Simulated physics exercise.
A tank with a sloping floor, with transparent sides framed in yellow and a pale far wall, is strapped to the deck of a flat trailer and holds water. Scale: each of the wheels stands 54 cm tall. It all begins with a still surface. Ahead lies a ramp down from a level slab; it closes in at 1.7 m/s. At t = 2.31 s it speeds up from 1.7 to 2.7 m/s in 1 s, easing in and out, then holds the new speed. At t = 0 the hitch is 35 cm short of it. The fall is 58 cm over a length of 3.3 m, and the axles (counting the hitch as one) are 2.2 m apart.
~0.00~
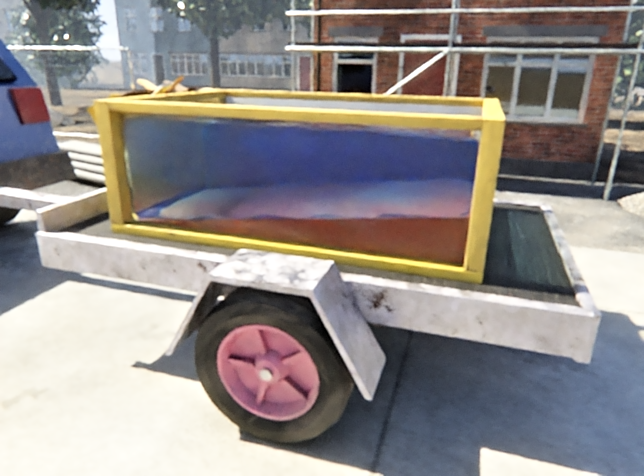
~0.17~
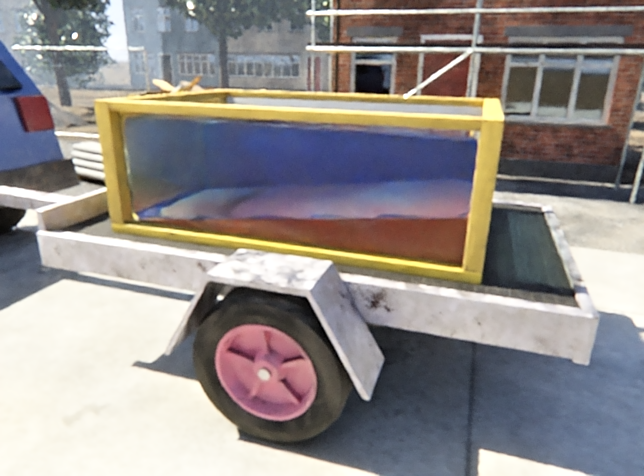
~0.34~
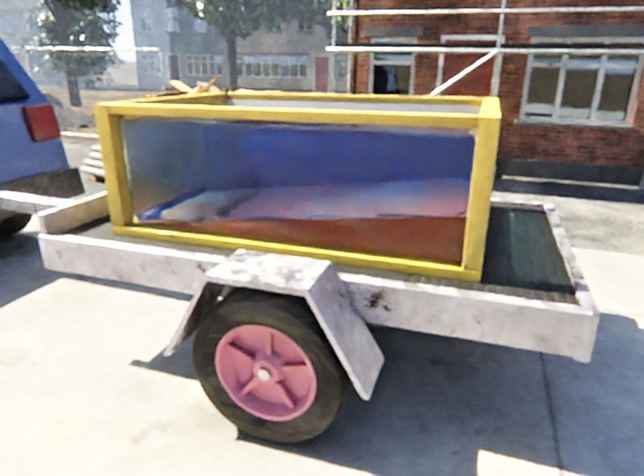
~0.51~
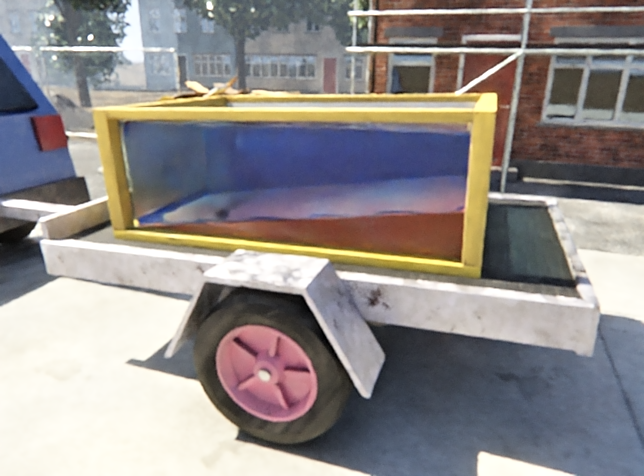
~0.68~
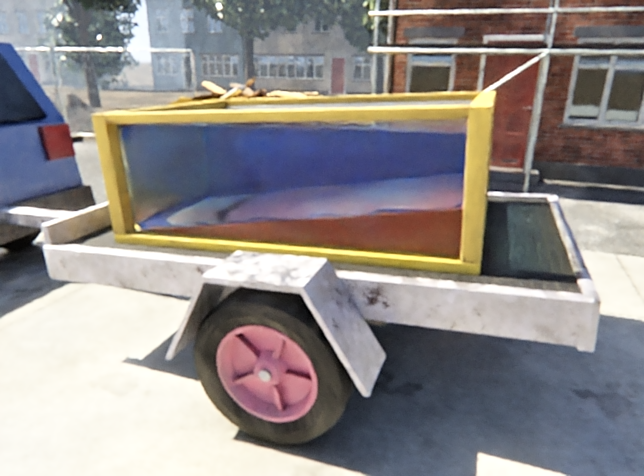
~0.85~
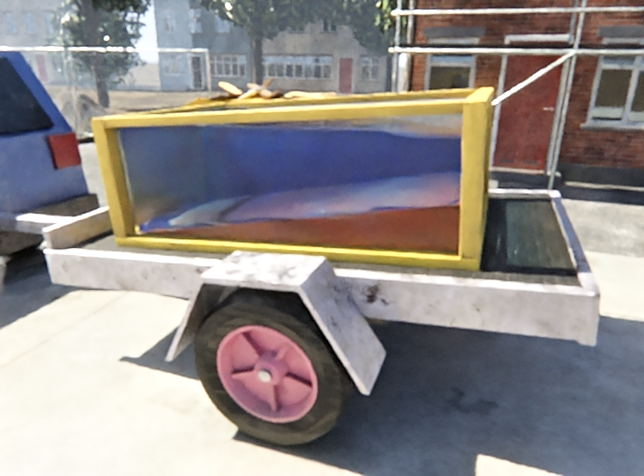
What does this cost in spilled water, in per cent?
Roughly 13 per cent of the water is lost.
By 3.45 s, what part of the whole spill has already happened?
Some 70 per cent by then.
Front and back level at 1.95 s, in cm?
About 50 cm in front and 28 cm behind.
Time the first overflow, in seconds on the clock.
Around 1.5 s.
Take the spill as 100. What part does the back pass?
About 20 per cent.
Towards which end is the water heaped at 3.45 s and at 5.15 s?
Towards the back, then the back.
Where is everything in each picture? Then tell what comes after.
In the first picture, the surface is at (155, 116) by the front wall; at (452, 133) by the back wall; it lies level with the rim line; the front is on the left, levels are read along the near wall; a wheel hub at (262, 380).
In the second picture, the surface is at (155, 116) by the front wall; at (451, 133) by the back wall; it lies level with the rim line.
In the third picture, the surface is at (154, 118) by the front wall; at (449, 131) by the back wall; it lies level with the rim line.
In the fourth picture, the surface is at (153, 121) by the front wall; at (445, 127) by the back wall; it lies level with the rim line; the tank is 2° nose down.
In the fifth picture, the surface is at (442, 129) by the back wall; it lies level with the rim line; the tank is 4° nose down.
In the sixth picture, the surface is at (438, 133) by the back wall; it climbs 4° towards the front; a wheel hub at (260, 382); the tank is 5° nose down.
After 1.95 s the surface is 49 cm up at the front and 28 cm at the back; 3 per cent is out, over the front.
After 3.45 s the surface is 29 cm up at the front and 46 cm at the back; 8 per cent is out, over the front.
After 5.15 s the surface is 31 cm up at the front and 42 cm at the back; 12 per cent is out, mostly over the front, some over the back.
After 7.62 s 13 per cent is out, mostly over the front, some over the back, 48 of 377 litres.
